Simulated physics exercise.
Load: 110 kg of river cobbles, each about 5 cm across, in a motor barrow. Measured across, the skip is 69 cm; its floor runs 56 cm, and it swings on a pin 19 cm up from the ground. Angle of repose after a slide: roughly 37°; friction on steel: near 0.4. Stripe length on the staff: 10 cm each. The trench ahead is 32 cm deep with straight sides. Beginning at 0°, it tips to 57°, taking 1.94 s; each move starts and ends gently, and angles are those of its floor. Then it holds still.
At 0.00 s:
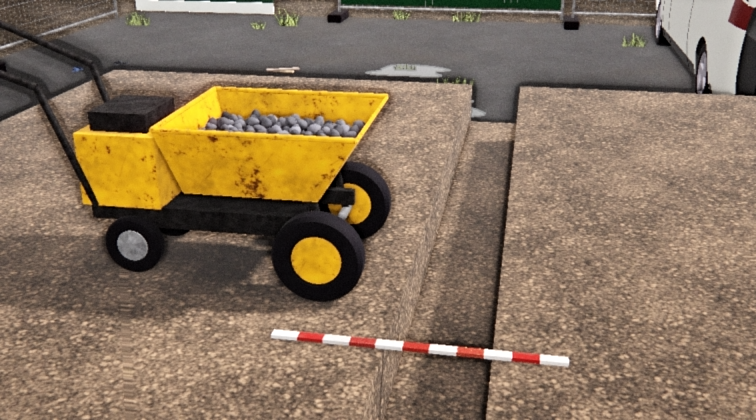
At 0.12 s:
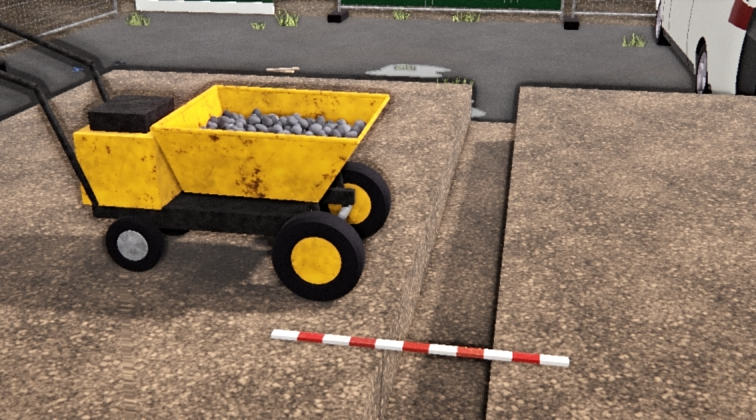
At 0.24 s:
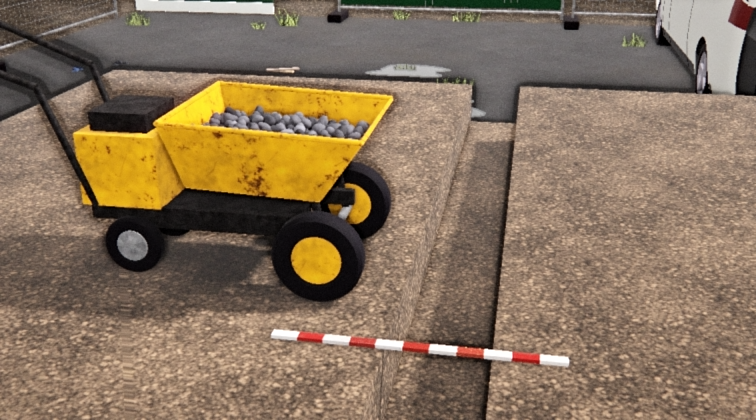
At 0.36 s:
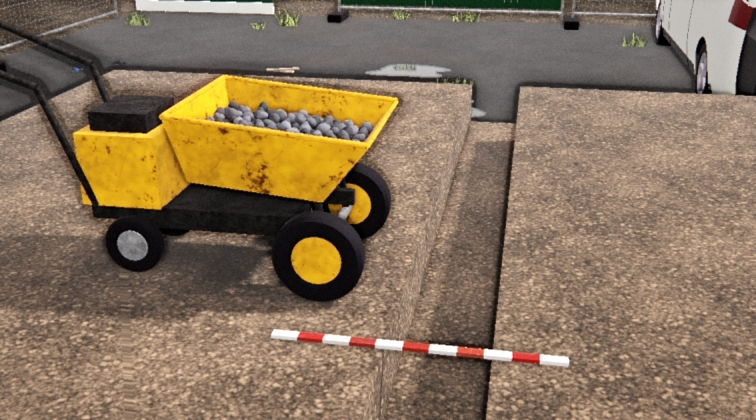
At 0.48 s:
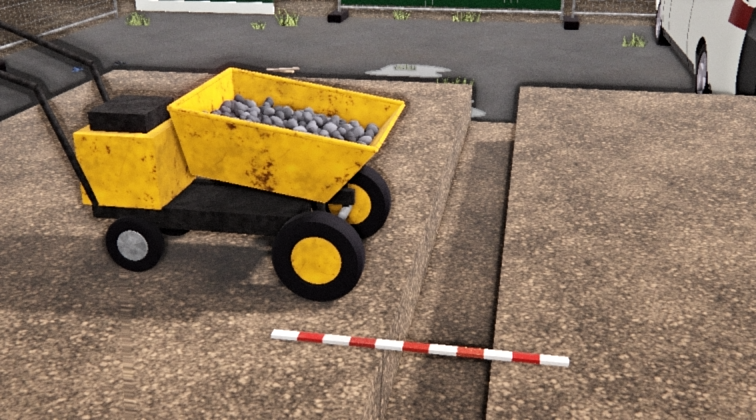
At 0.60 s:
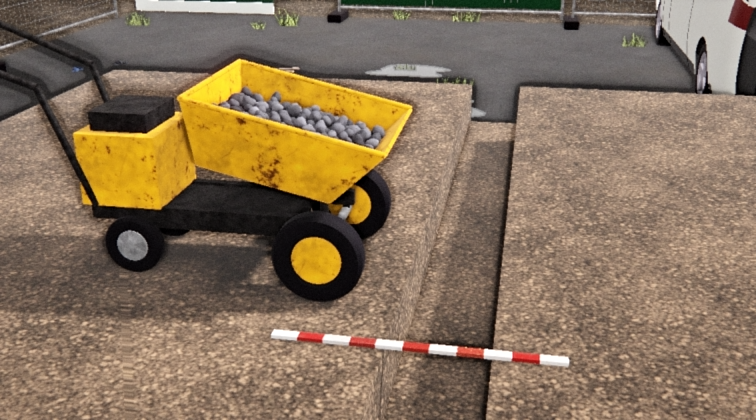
A yellow skip of grey stones on a motor barrow slowly tilts down toward the right.
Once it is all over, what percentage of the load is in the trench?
Roughly 30 percent of the load is in the trench.
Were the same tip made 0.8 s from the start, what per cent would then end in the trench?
Trench share: Approx. 30%.
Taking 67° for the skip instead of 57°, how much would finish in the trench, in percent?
The trench would hold about 65% of it.
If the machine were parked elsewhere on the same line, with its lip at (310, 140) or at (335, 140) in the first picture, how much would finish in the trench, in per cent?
Around 30 and then 30 percent.
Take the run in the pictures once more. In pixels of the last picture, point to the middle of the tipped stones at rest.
The resting stones are centred at roughly (470, 342).
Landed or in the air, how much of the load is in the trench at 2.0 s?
Some 5 per cent.
After 1.5 s the floor is at 48°; 100 % in the skip; the foremost stones are at (426, 192).
After 2.0 s the floor is at 57°; 93 % in the skip, 6 % in the trench, 1 % past the trench; the foremost stones are at (496, 278).
After 2.4 s the floor is at 57°; 83 % in the skip, 15 % in the trench, 3 % past the trench; the foremost stones are at (551, 276).
After 4.3 s the floor is at 57°; 67 % in the skip, 30 % in the trench, 3 % past the trench; the foremost stones are at (583, 280).
